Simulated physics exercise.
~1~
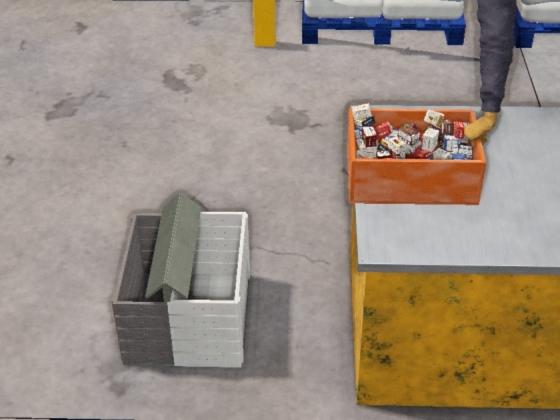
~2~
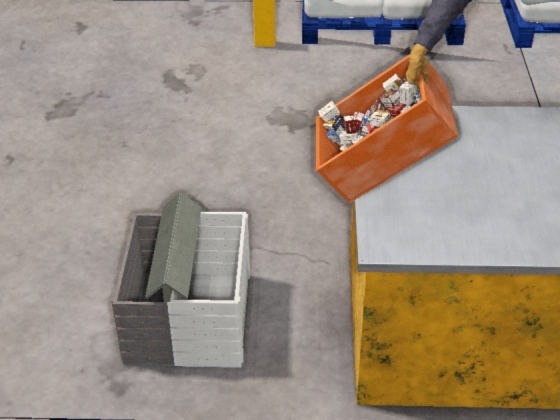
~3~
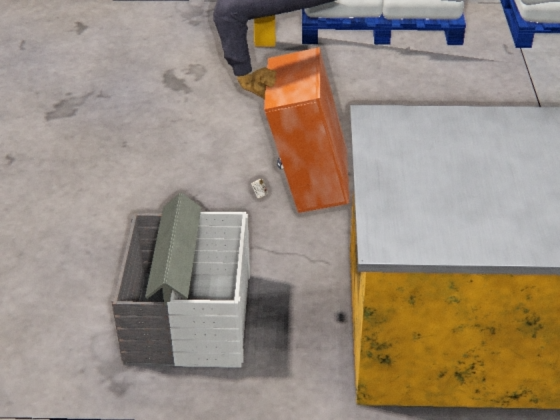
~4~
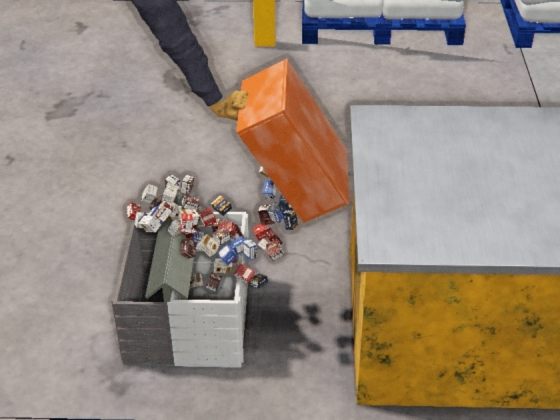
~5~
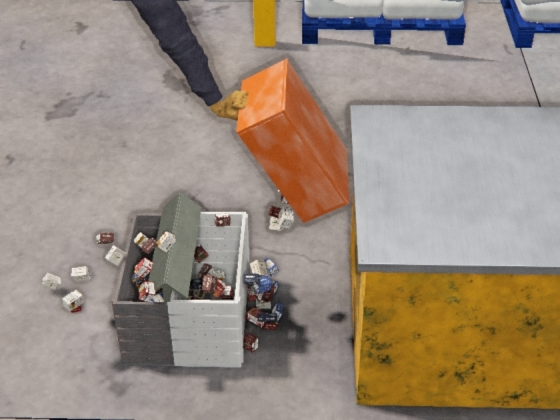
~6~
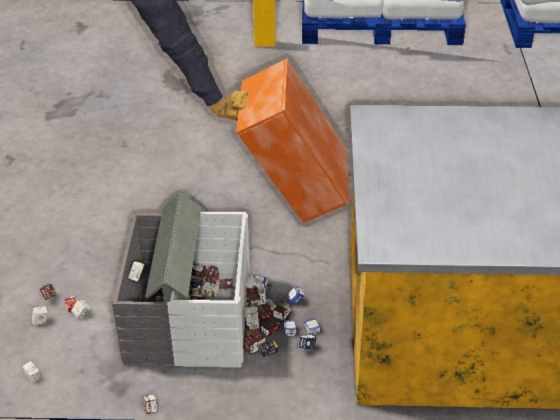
An orange box full of small cartons sits at the left end of a grey-topped bench with a scuffed yellow front, seen from high above a stained concrete floor. Below to the left stand a white box and a grey bin, with a dull green-grey ridge over their shared wall. A gloved hand swings the orange box leftward off the bench and tips it steeply. The cartons pour out in a cluster, striking the ridge and both containers. Many settle inside, while others pile on the floor right of the white box and a few scatter left of and below the grey bin.
